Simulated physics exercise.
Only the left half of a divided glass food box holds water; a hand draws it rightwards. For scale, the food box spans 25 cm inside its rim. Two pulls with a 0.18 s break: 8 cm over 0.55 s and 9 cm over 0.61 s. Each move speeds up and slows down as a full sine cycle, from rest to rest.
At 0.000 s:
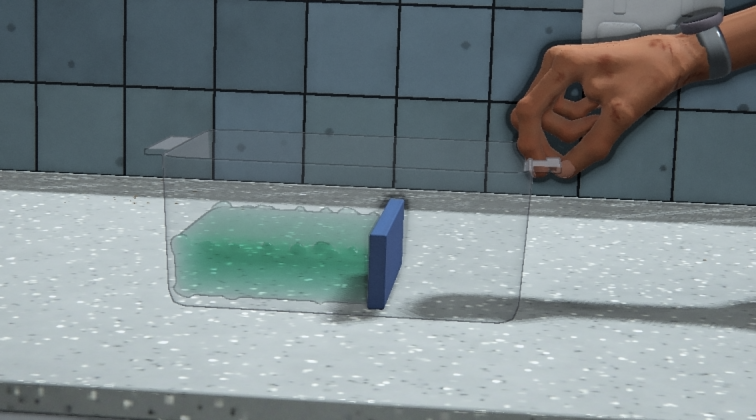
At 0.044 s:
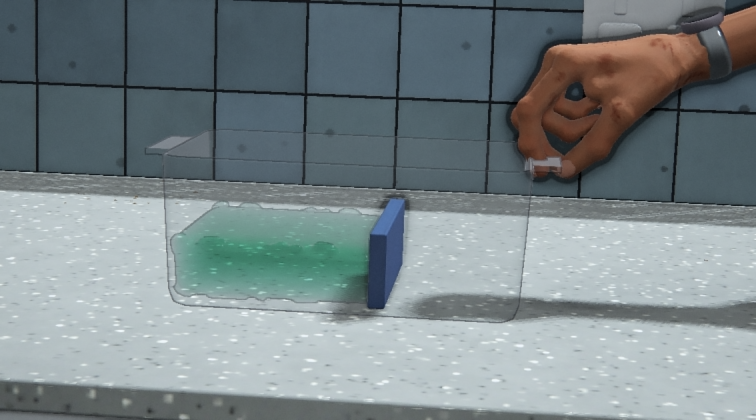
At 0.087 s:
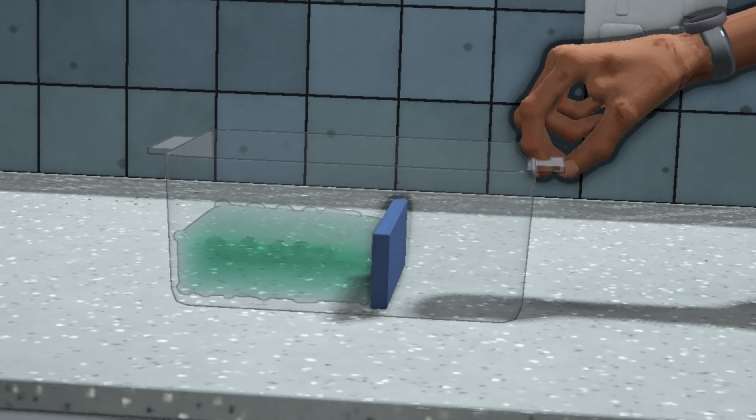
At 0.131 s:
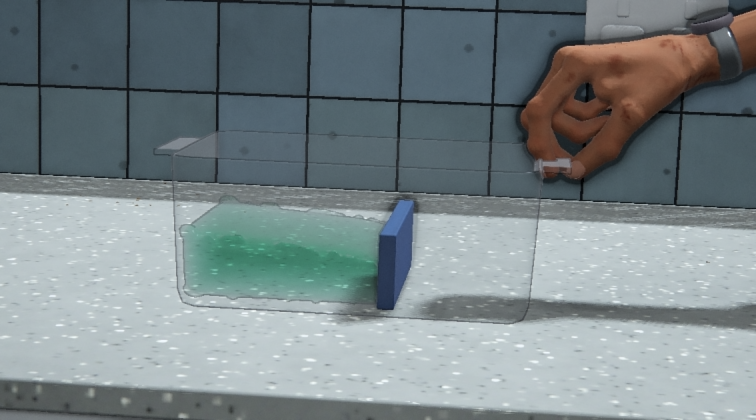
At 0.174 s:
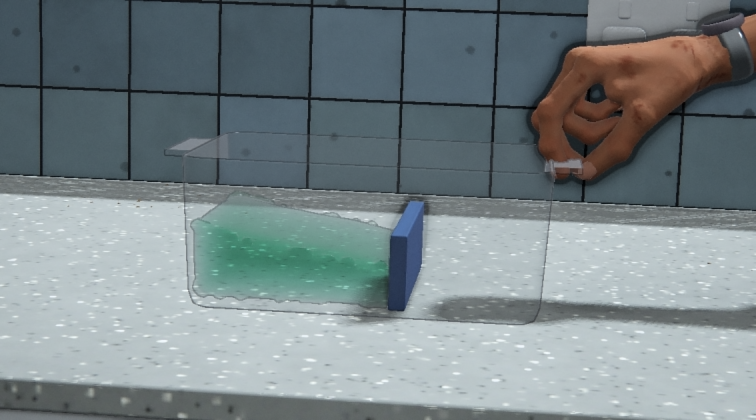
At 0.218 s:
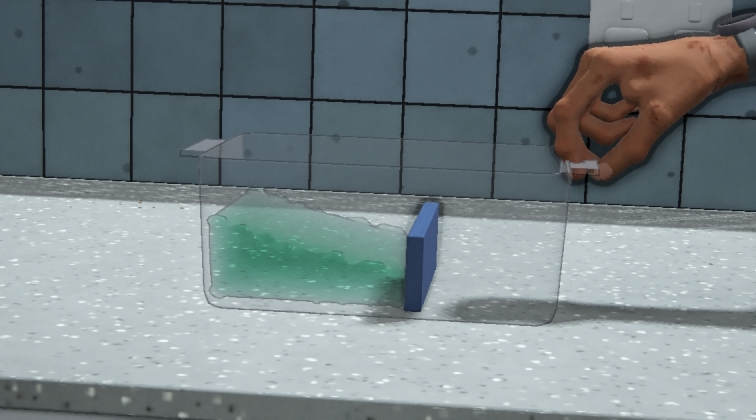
A clear glass food box, with green-tinted water only to the left of its blue divider, sits still on a speckled counter, a hand gripping its right rim. The hand then draws it slightly rightwards, and the water climbs at the left end and dips beside the divider.
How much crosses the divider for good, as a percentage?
Roughly 11 per cent ends on the right.
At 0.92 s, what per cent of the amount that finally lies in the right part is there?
About 80 per cent.
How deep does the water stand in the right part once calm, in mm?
About 8 mm.
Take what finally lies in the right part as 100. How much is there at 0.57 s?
Some 80 per cent.
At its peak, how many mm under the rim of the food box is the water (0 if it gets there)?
Some 30 mm.
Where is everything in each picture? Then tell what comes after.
In the first picture, it has moved 0.0 cm; in the food box the surface runs from (193, 219) to (381, 230), rim (530, 160); the top of the divider is at (379, 238).
In the second picture, it has moved 0.0 cm; in the food box the surface runs from (193, 218) to (381, 231).
In the third picture, it has moved 0.2 cm; in the food box the surface runs from (196, 217) to (385, 233).
In the fourth picture, it has moved 0.7 cm; in the food box the surface runs from (202, 212) to (391, 240).
In the fifth picture, it has moved 1.4 cm; in the food box the surface runs from (212, 206) to (400, 245).
In the sixth picture, it has moved 2.4 cm; in the food box the surface runs from (227, 203) to (416, 250).
By 0.57 s it has gone 8 cm; 9 per cent is on the right side and 0 is out of the food box.
By 0.92 s it has gone 10 cm; 9 per cent is on the right side and 0 is out of the food box.
By 1.28 s it has gone 17 cm; 10 per cent is on the right side and 0 is out of the food box.
By 1.63 s it has gone 17 cm; 10 per cent is on the right side and 0 is out of the food box.
At rest 11 per cent is on the right side and 0 is out of the food box.
